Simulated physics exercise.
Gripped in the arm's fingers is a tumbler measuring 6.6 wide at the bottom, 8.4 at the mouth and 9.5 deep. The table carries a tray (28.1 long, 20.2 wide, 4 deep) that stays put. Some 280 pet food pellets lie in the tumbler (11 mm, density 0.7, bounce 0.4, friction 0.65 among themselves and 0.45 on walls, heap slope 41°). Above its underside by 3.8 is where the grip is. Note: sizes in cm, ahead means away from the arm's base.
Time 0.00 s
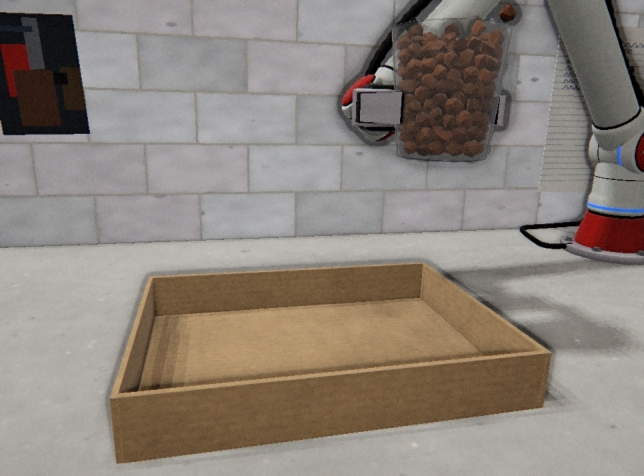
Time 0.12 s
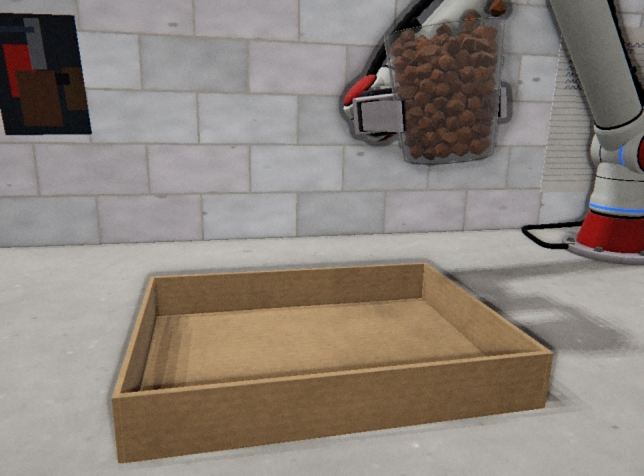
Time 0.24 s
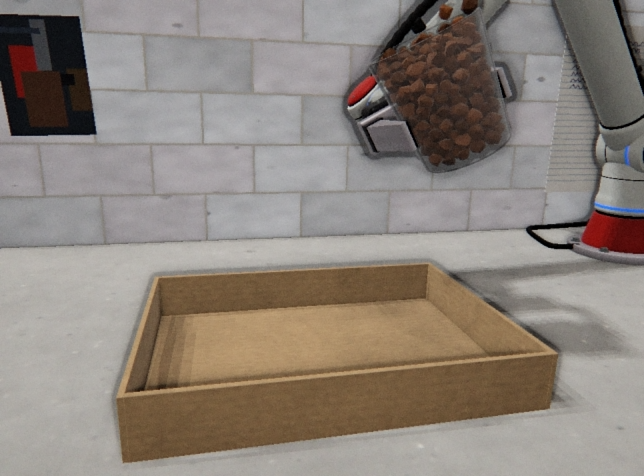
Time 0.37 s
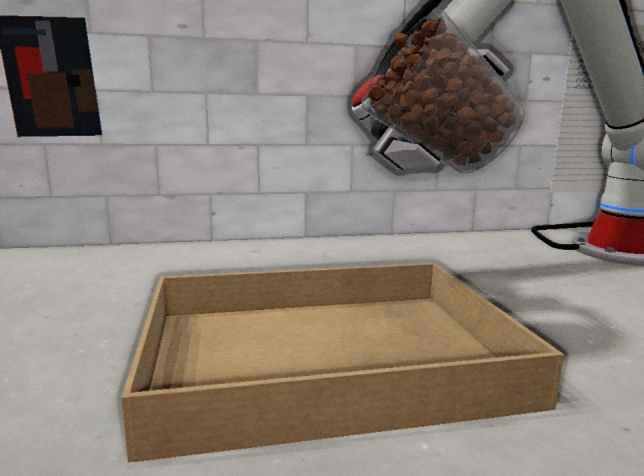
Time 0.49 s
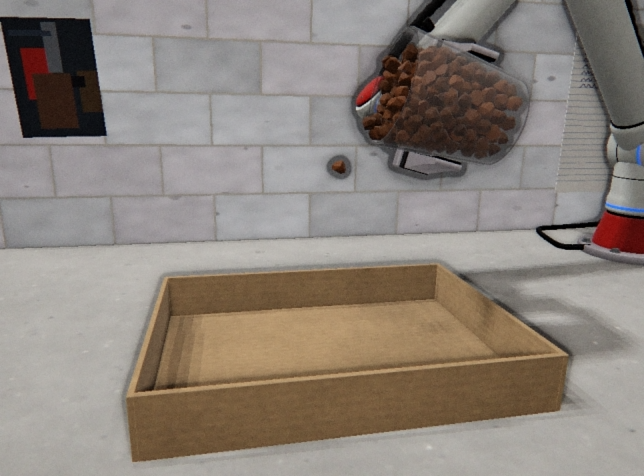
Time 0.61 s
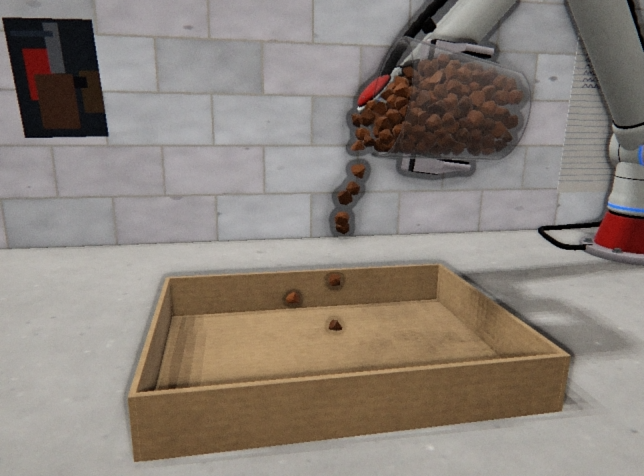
We see a robot arm gripping a clear tumbler full of brown pellets and tilting it leftward until it lies nearly on its side, as a few pellets drop in a thin stream into the wooden tray below.
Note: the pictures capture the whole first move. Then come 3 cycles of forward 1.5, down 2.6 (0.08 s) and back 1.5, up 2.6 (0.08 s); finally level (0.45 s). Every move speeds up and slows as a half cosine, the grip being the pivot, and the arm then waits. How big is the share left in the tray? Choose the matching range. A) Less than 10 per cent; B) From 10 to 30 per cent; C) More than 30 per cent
Answer: C.
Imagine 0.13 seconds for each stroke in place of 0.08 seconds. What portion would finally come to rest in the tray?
In that case about 30 in a hundred.
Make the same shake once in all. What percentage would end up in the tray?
25 per cent.
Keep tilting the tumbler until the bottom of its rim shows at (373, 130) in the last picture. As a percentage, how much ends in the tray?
I'd put it at roughly 25 %.
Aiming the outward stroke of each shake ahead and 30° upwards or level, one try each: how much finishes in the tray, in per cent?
You'd get some 100 per cent with the first setting and some 85 per cent with the second.
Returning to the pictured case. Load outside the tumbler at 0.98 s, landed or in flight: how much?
25 %.
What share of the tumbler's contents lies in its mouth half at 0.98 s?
Roughly 45 per cent.
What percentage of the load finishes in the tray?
The share is close to 40 per cent.
After 0.98 s, tilted 83° forward, highest piece 22 above the table; 207 in the tumbler, 60 in the tray, 18 in flight or on a rim.
After 1.35 s, tilted 30° forward, highest piece 25 above the table; 168 in the tumbler, 113 in the tray, 4 in flight or on a rim.
After 1.74 s, level, highest piece 26 above the table; 168 in the tumbler, 117 in the tray.
After 2.79 s, level, highest piece 26 above the table; 168 in the tumbler, 117 in the tray.
At rest, 168 in the tumbler, 117 in the tray. That is 41 % in the tray.
